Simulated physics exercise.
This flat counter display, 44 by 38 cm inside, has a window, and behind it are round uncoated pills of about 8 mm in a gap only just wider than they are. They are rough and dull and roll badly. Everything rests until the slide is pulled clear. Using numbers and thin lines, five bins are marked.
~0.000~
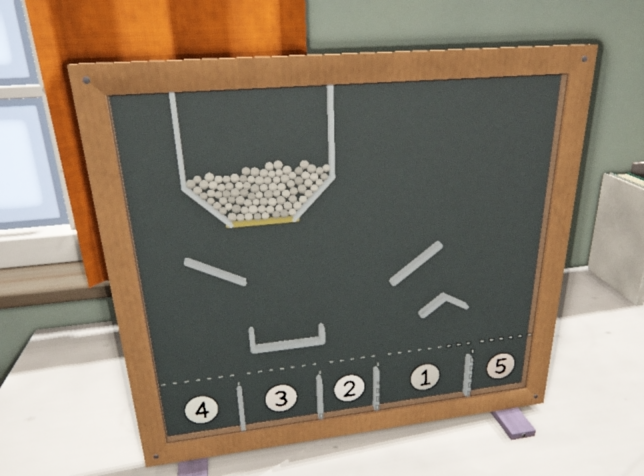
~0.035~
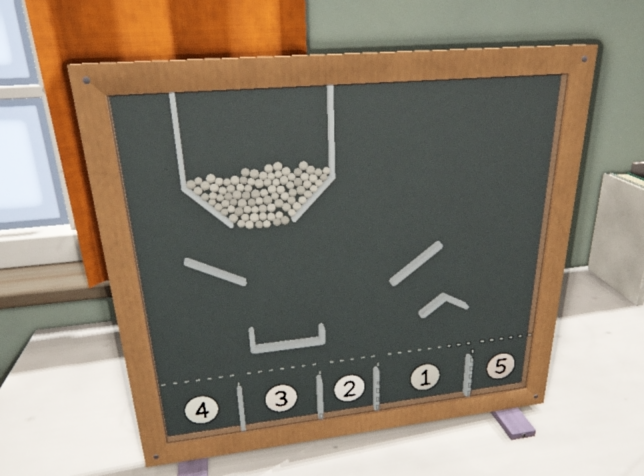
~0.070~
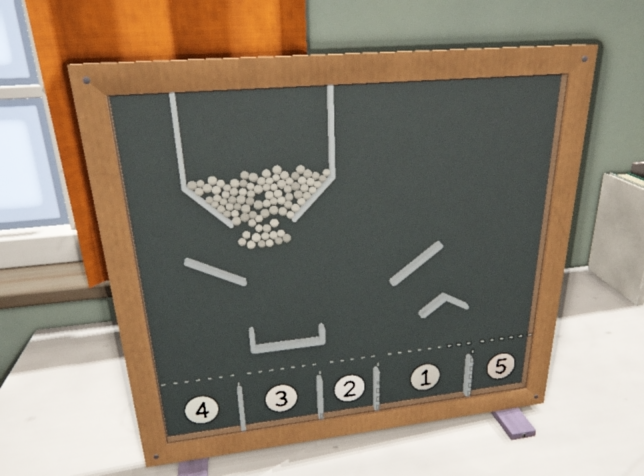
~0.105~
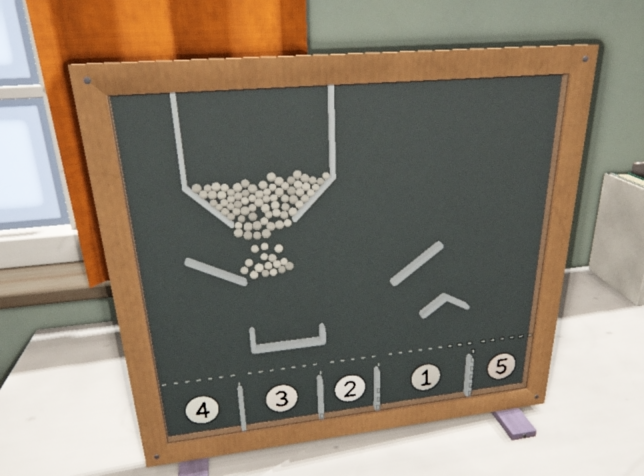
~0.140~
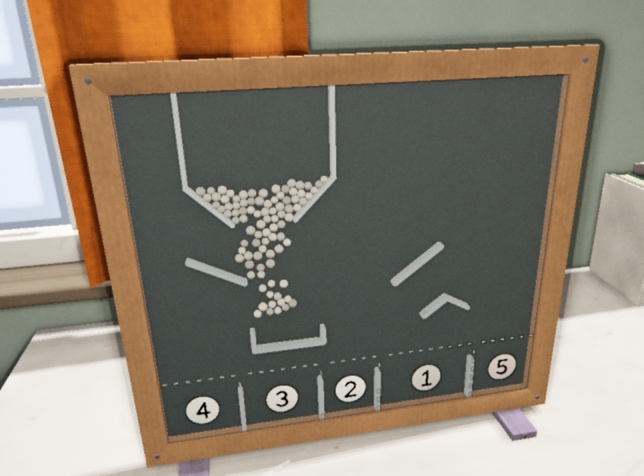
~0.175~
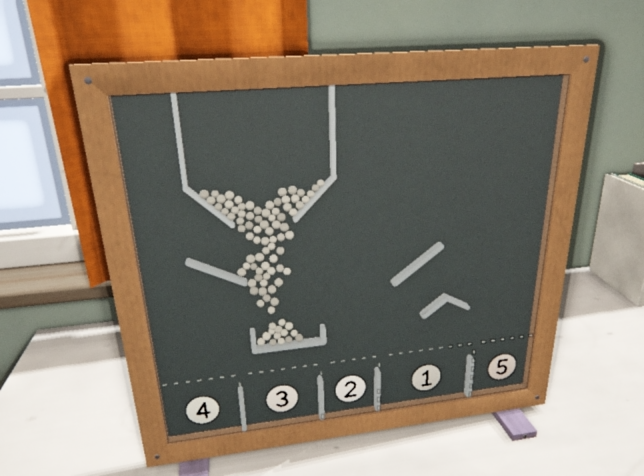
On a wood-framed dark board standing on a white surface, a yellow strip disappears from the base of a funnel, and small whitish balls stream down past a slanted bar on the left, gathering in a shallow tray below.
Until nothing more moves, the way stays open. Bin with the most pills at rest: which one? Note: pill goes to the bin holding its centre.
Most pills at rest: 4.
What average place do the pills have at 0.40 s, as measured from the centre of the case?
About 8 cm left and 7 cm below.
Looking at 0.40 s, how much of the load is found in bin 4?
Roughly 5 per cent.
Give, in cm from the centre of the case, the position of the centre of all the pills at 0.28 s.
9 cm left, 3 cm below.
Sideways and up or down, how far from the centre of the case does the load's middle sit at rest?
Left: About 9 cm; below: About 12 cm.
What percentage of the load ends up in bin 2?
Around 15 %.
After 0.28 s, nothing in the marked areas.
After 0.40 s, no. 1, 5 %, no. 4, 5 %.
After 0.62 s, no. 1, 5 %, no. 2, 10 %, no. 4, 25 %.
All still by 1.6 s, no. 1, 5 %, no. 2, 15 %, no. 3, 0 %, no. 4, 30 %, no. 5, 0 %, elsewhere 55 %.
